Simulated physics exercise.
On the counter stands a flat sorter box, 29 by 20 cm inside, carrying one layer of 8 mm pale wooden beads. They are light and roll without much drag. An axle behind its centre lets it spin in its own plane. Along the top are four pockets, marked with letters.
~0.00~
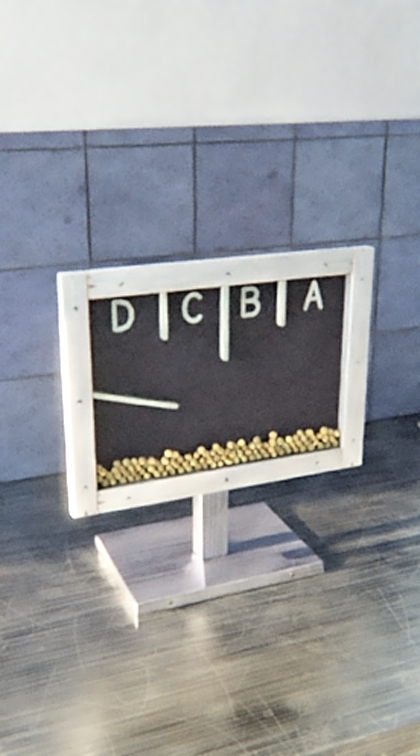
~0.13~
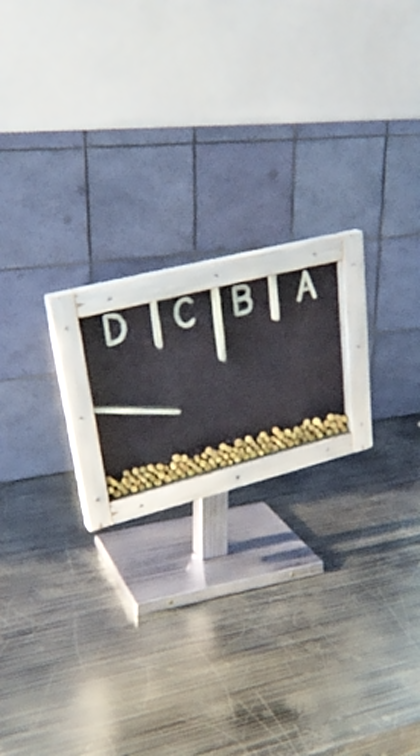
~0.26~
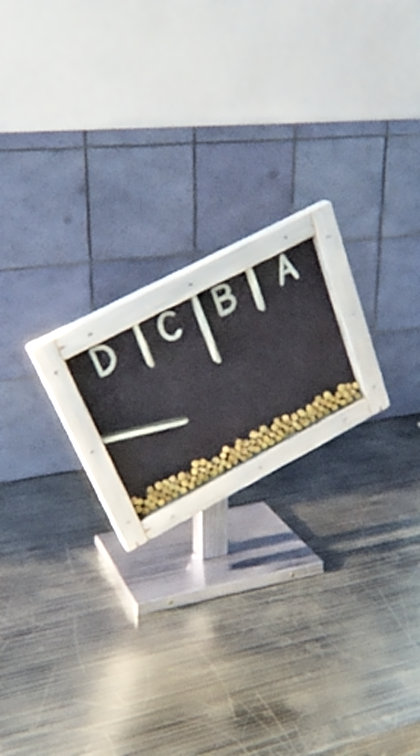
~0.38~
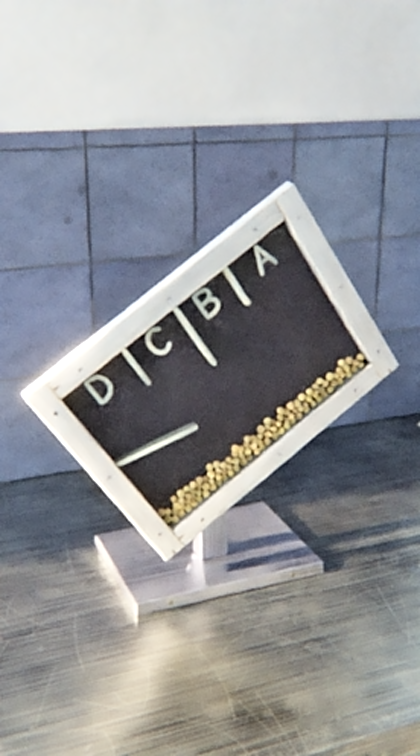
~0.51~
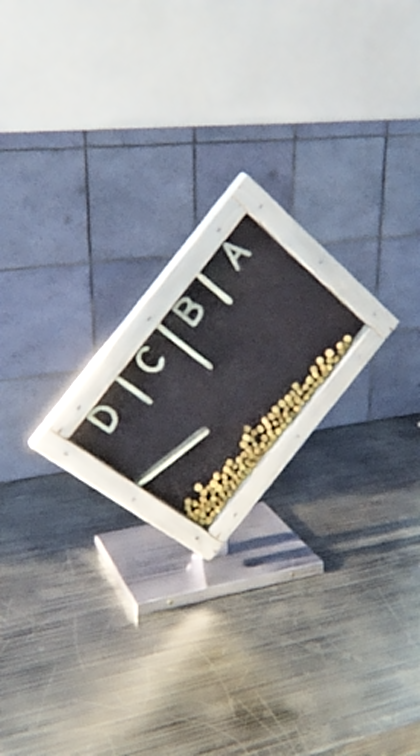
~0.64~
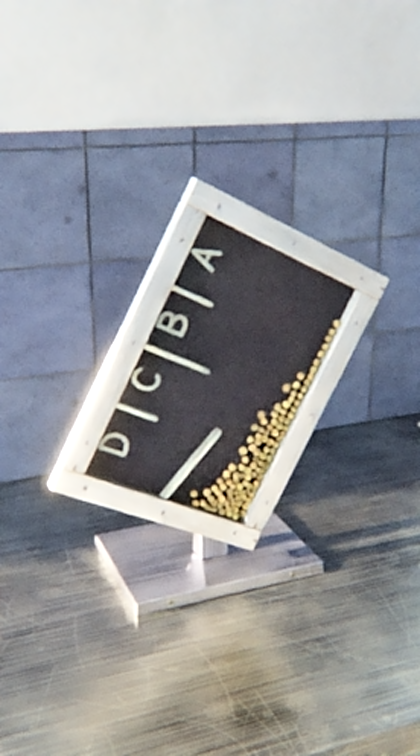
On a counter, a white-framed box turns steadily anticlockwise while small yellowish beads slide inside.
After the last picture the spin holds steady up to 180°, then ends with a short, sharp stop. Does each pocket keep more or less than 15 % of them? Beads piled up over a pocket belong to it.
A less, B less, C more, D less than 15 %.
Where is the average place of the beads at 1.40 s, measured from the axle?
Some 12 cm right and 2 cm below.
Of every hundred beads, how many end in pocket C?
Some 35 per cent.
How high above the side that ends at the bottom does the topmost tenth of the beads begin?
About 16 cm.
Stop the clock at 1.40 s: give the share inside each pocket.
Pocket A: 0; pocket B: 0; pocket C: 0; pocket D: 0.
By 1.02 s it has turned 104°, the beads' middle is 8 cm right of and 9 cm below the axle; inside pockets, nothing yet.
By 1.40 s it has turned 145°, the beads' middle is 12 cm right of and 2 cm below the axle; inside pockets, nothing yet.
By 1.79 s it has turned 180°, the beads' middle is 10 cm right of and 4 cm above the axle; inside pockets, C 5 %.
Settled by 2.9 s, A 0 %, B 0 %, C 35 %, D 0 %, caught on other walls 65 %.
